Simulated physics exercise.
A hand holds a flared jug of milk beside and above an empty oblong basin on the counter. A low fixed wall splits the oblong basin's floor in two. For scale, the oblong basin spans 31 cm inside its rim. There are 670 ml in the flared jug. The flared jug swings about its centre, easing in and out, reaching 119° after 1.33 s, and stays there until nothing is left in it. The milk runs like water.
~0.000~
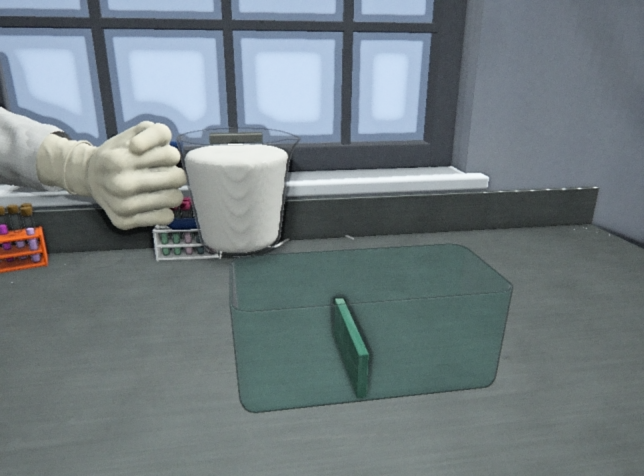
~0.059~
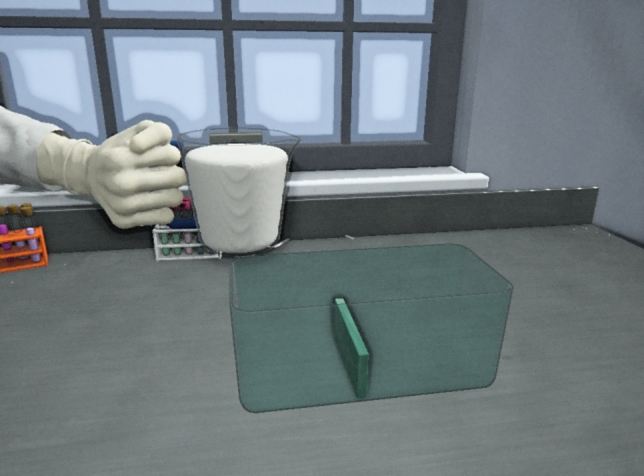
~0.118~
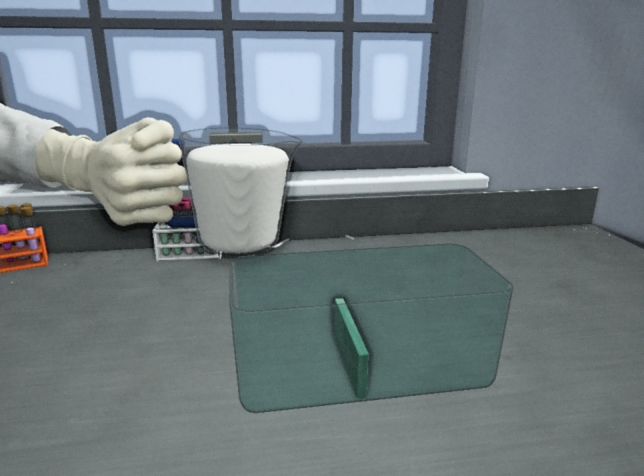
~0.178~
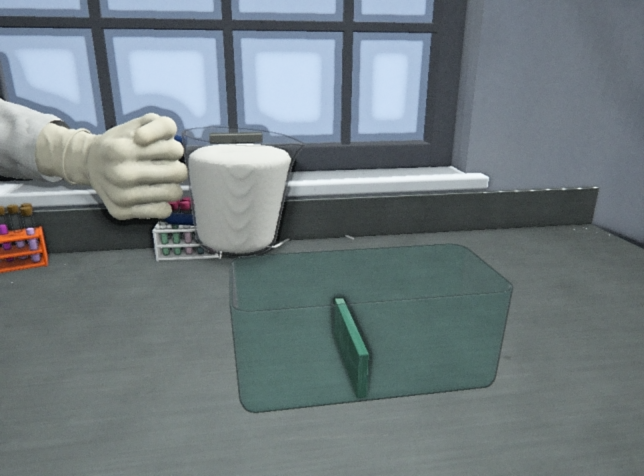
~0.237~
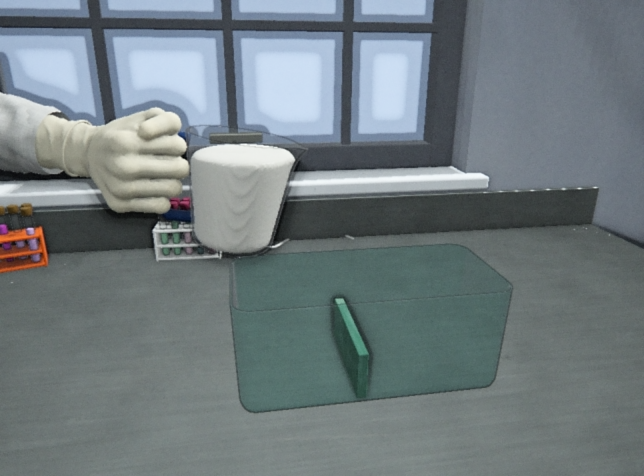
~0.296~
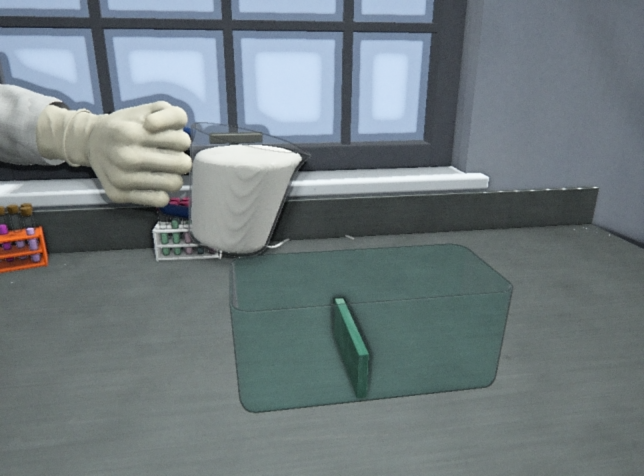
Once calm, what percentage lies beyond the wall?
About 57 per cent.
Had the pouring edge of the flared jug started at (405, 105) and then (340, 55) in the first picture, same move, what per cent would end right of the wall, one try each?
In turn about 90 and 95 per cent.
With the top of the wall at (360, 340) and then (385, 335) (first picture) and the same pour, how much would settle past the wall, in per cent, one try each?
First 45, then 10 per cent.
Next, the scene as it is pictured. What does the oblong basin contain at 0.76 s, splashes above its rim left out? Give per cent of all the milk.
About 16 per cent.
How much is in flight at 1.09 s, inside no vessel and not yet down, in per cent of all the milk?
About 5 per cent.
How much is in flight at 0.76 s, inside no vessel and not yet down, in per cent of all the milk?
Near 18 in a hundred.
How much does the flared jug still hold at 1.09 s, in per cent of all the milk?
About 8 per cent.
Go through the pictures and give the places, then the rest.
In the first frame, tilt 0°; pouring edge (300, 137); surface from (185, 154) to (288, 152); the oblong basin's rim runs from (231, 283) to (487, 266); the wall's top is at (350, 325).
In the second frame, tilt 1°; pouring edge (301, 137); surface from (185, 154) to (288, 152).
In the third frame, tilt 2°; pouring edge (302, 139); surface from (187, 153) to (288, 152).
In the fourth frame, tilt 5°; pouring edge (305, 143); surface from (188, 154) to (291, 152).
In the fifth frame, tilt 9°; pouring edge (308, 147); surface from (192, 154) to (294, 153).
In the sixth frame, tilt 14°; pouring edge (311, 153); surface from (194, 155) to (300, 154).
By 0.76 s the tilt is 72° and 67 per cent is still to pour, 1 is left of the wall and 14 right of it.
By 1.09 s the tilt is 110° and 8 per cent is still to pour, 29 is left of the wall and 57 right of it.
By 1.45 s the tilt is 119° and 0 per cent is still to pour, 43 is left of the wall and 57 right of it.
By 1.83 s the tilt is 119° and 0 per cent is still to pour, 43 is left of the wall and 57 right of it.
At rest 43 per cent lies left of the wall, 57 right of it and 0 outside.
